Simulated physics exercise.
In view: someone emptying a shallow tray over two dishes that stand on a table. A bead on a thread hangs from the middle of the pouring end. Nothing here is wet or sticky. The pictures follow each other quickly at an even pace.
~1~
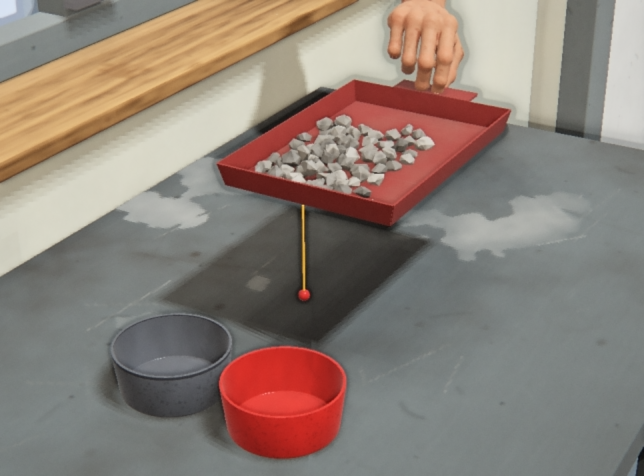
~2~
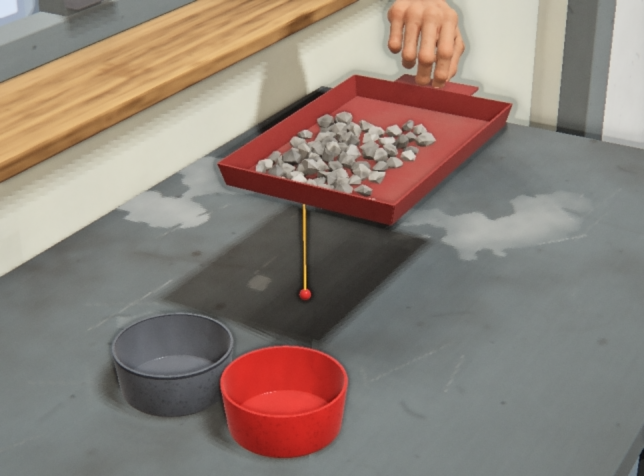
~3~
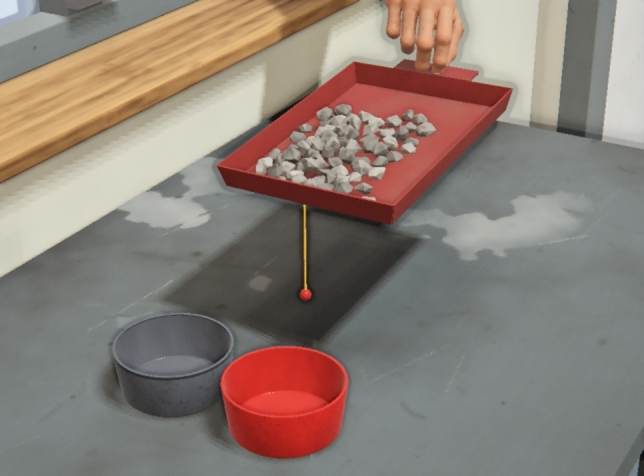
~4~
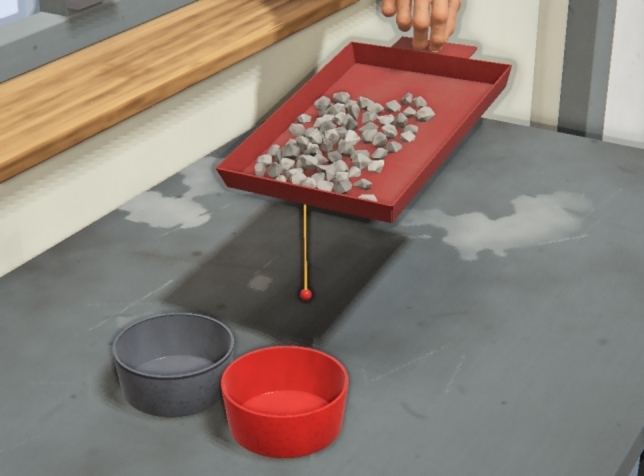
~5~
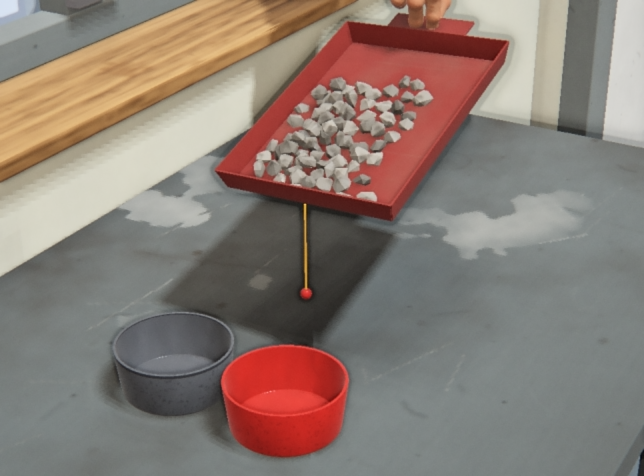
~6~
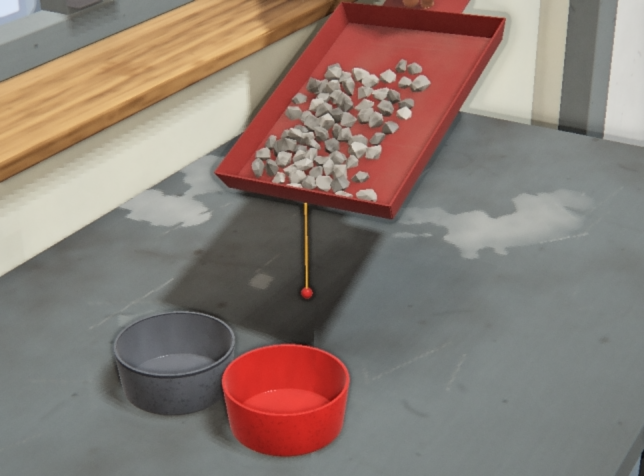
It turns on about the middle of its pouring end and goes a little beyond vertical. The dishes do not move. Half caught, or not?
The two hold only the smaller part of the load.
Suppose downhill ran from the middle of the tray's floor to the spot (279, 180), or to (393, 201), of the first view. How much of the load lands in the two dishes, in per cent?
Near 0 % and 0 %.
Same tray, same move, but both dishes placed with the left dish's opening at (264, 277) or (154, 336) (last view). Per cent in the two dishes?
First some 0, then 20 per cent.
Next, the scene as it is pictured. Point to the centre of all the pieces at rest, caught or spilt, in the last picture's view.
Near (249, 363).
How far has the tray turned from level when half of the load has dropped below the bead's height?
Near 100 degrees.
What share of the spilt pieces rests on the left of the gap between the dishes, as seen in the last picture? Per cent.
Some 30 per cent.
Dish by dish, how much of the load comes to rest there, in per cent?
About: Left dish 20, right dish 10 per cent.
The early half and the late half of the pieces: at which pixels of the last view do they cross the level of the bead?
The first part at (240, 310); the rest at (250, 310).
Soon after the last picture, tray tipped steeply; nearly all on the tray; a stray few in the air.
A little later, tray tipped past a quarter turn; about a quarter on the tray; a small part in the right dish; a small part in the left dish; about a third outside both; about a quarter in the air.
Later still, tray tipped past a quarter turn; a small part in the right dish; about a quarter in the left dish; most outside both.
At rest, tray tipped past a quarter turn; a small part in the right dish; about a quarter in the left dish; most outside both.
